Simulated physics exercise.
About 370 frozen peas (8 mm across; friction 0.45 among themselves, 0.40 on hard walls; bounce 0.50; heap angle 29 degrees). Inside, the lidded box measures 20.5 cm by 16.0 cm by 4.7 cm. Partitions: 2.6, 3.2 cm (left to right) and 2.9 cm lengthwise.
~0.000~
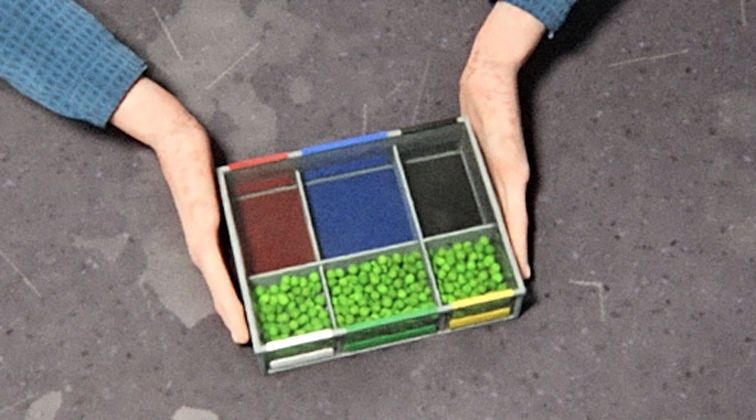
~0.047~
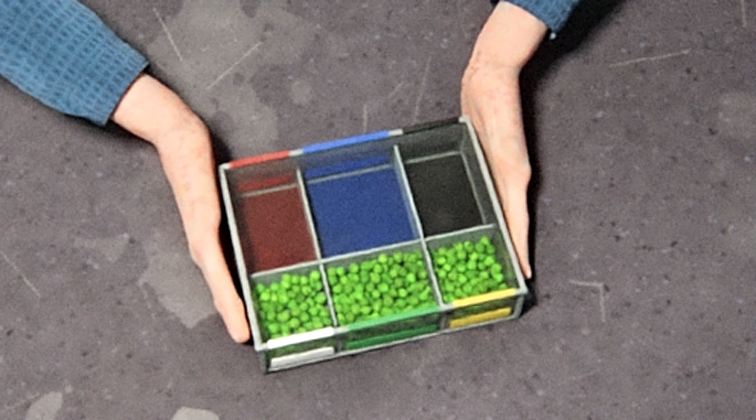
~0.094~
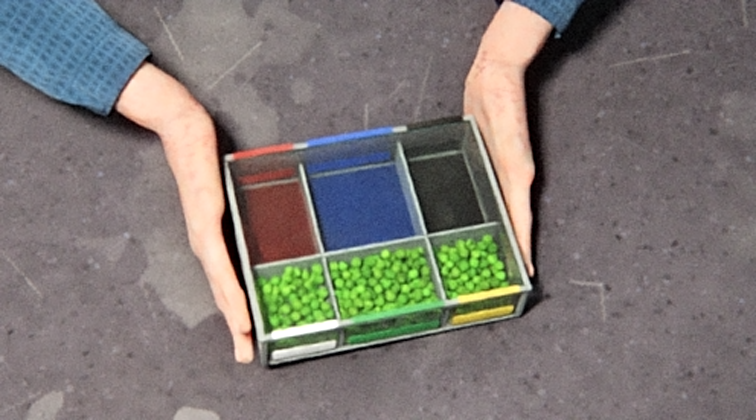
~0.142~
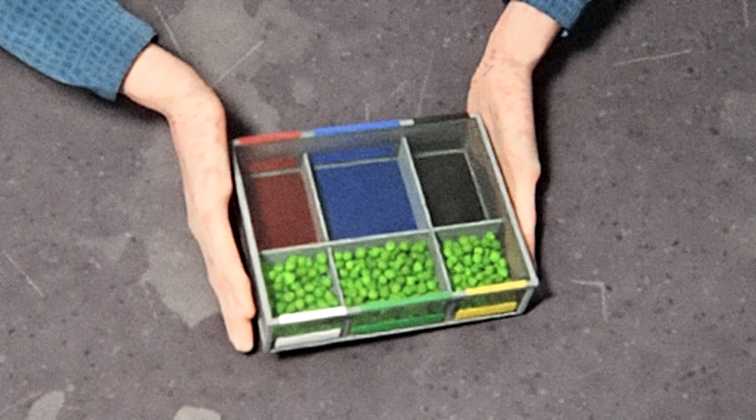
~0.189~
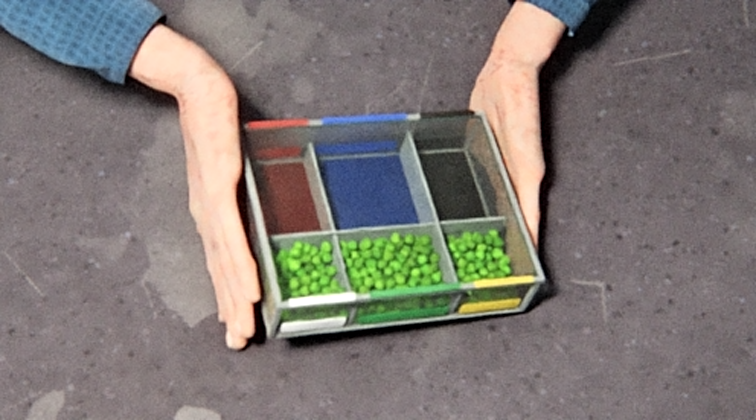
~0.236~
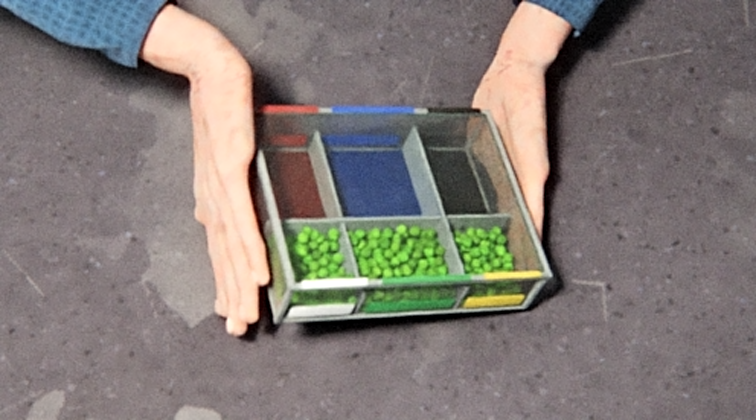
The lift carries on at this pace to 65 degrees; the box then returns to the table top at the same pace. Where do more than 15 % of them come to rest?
Red: Below, blue: Below, green: Above, yellow: Above, white: Above, black: Below.
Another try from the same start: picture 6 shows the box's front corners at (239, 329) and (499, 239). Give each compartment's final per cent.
Red 15, blue 5, green 35, yellow 20, white 30, black 0.
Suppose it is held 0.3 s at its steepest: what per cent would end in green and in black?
Green 40; black 5.
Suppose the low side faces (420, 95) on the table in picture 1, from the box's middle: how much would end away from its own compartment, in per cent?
About 20 per cent.
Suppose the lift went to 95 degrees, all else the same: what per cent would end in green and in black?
In that case green 40, black 20.
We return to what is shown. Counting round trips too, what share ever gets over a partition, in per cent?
About 15 per cent.
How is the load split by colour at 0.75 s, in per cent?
Red 0, blue 0, green 45, yellow 30, white 25, black 0.
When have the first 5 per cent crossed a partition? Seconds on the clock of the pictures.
At about 0.75 s.
Then, at 0.75 s, tilt 63 degrees; green 45 %, yellow 30 %, white 25 %.
After 1.09 s, tilt 26 degrees; green 40 %, yellow 30 %, white 20 %, black 5 %.
Then, at 1.52 s, tilt 0 degrees; green 40 %, yellow 30 %, white 20 %, black 5 %.
By 1.8 s all is still; red 0 %, blue 0 %, green 40 %, yellow 30 %, white 20 %, black 5 %.
